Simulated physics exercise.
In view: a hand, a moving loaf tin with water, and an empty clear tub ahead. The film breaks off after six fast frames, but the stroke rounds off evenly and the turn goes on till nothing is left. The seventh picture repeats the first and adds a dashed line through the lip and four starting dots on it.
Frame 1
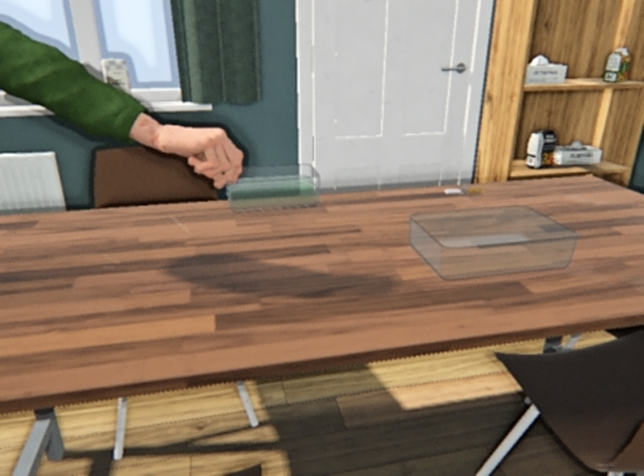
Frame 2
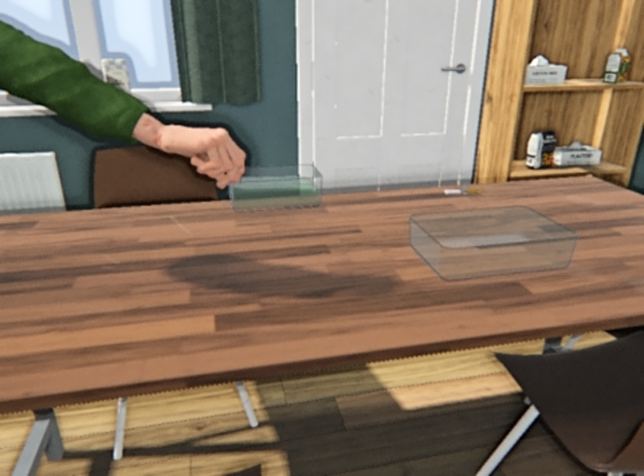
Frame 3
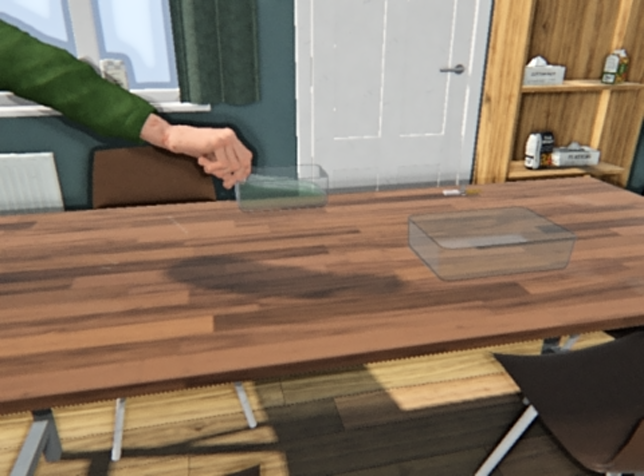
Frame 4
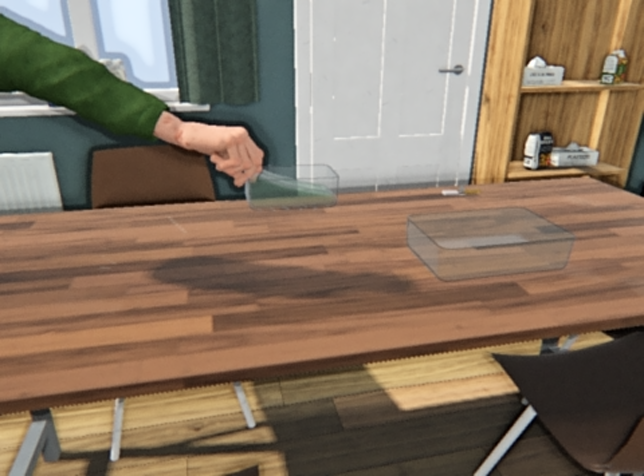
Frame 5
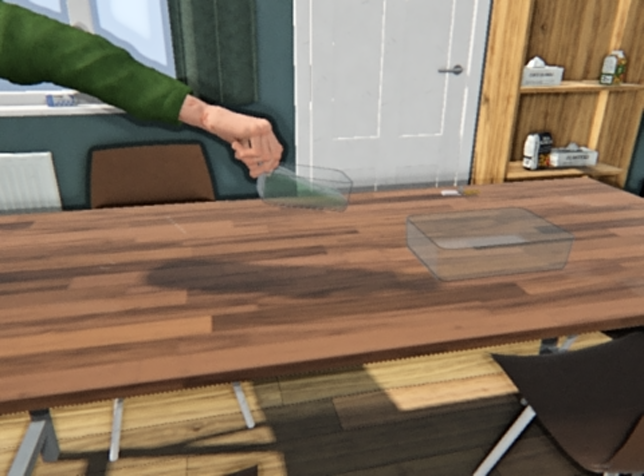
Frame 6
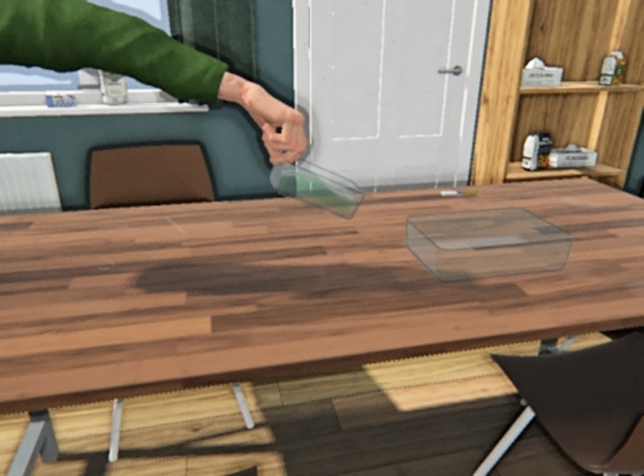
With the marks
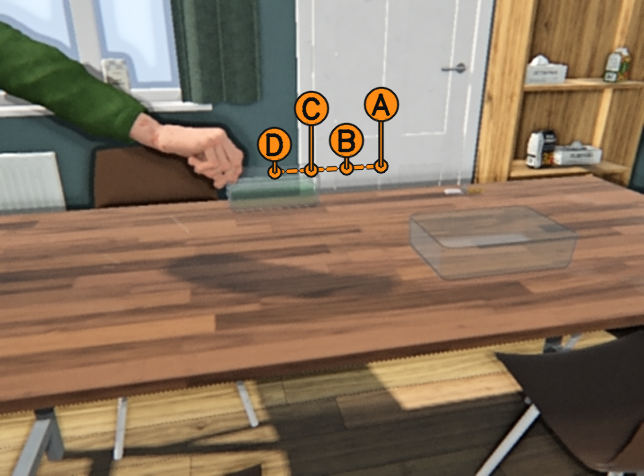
In a room with a wooden table, a green-sleeved hand holds a clear container of water near an empty clear tub, moving it slightly to the right, then raising its held end so the container slants downward toward the right.
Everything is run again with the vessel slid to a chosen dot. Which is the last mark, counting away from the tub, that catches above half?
The limit is B.
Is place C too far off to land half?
Yes, it does.
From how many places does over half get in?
Two of them.
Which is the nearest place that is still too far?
Here it is place C.
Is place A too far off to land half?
No, that is safe.
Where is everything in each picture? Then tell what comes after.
In the first frame, upright, lip at (314, 169); tub from (438, 279) to (567, 265); nothing has left yet.
In the second frame, upright, lip at (316, 170); nothing has left yet.
In the third frame, upright, lip at (322, 170); nothing has left yet.
In the fourth frame, upright, lip at (333, 170); nothing has left yet.
In the fifth frame, tipped about 10°, lip at (346, 176); nothing has left yet.
In the sixth frame, tipped about 26°, lip at (359, 187); nothing has left yet.
In orange, A at (381, 166); B at (346, 168); C at (311, 170); D at (274, 172).
With A, about 86 % lands in the tub, 6 % falls short and 9 % goes beside or beyond.
With B, about 73 % lands in the tub, 19 % falls short and 8 % goes beside or beyond.
With C, about 16 % lands in the tub, 78 % falls short and 6 % goes beside or beyond.
With D, about 0 % lands in the tub, 100 % falls short.
